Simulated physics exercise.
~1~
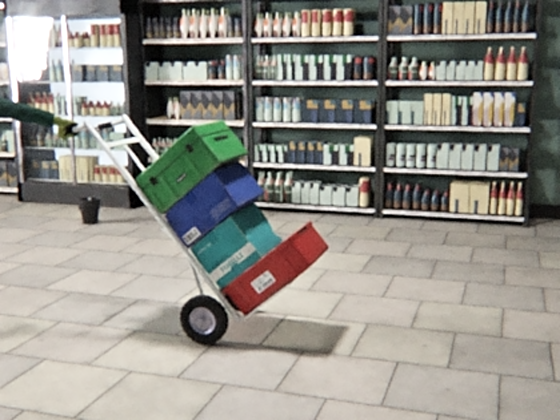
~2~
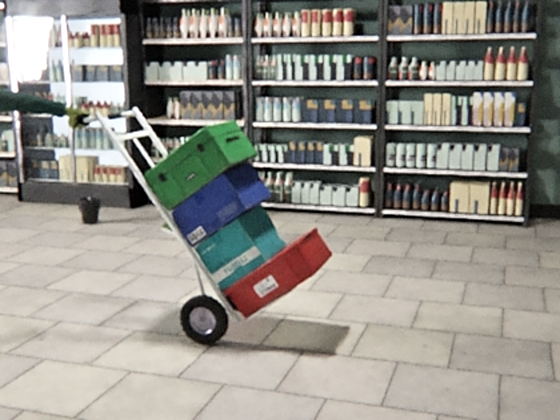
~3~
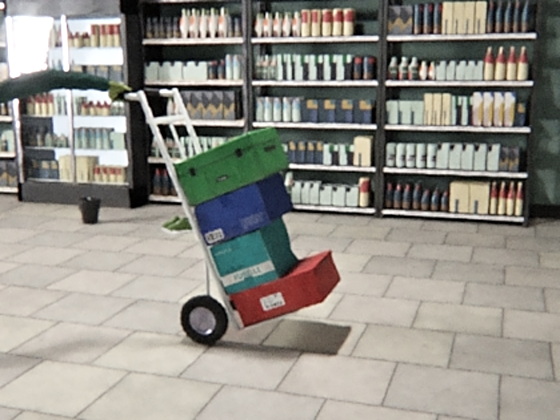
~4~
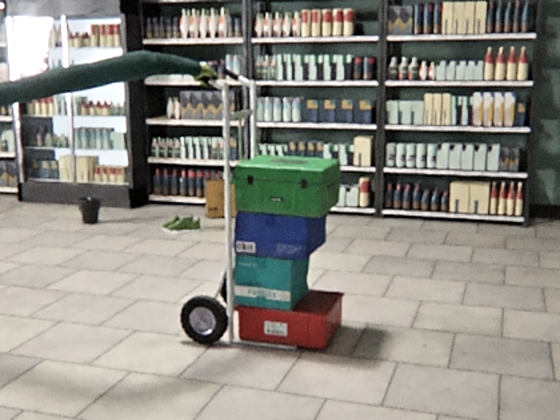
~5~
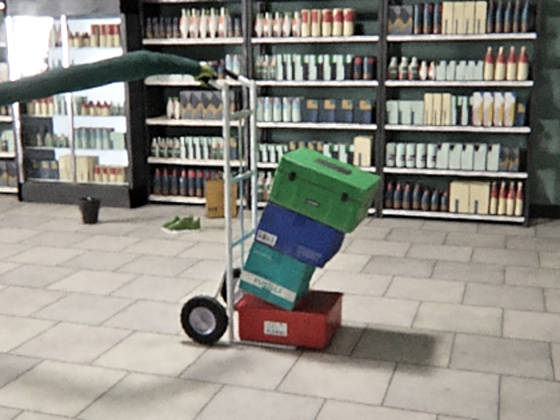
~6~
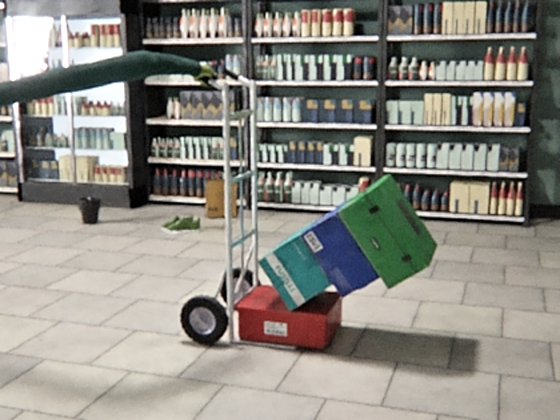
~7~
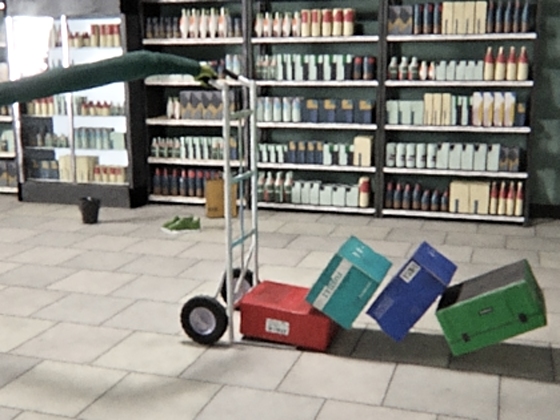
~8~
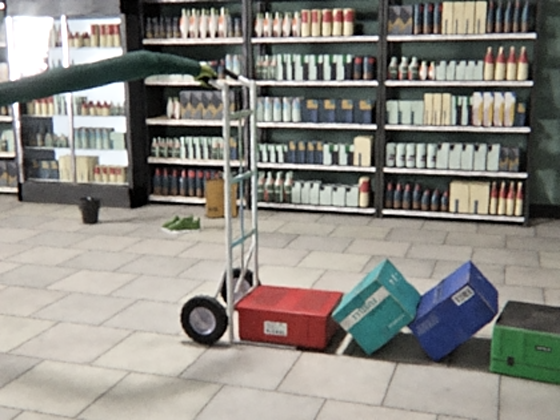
We see a green-sleeved arm swing a tilted hand truck upright in a shop aisle, then the green, blue and turquoise boxes topple to the right off the red one, ending strewn across the tiled floor while the red one stays by the truck.
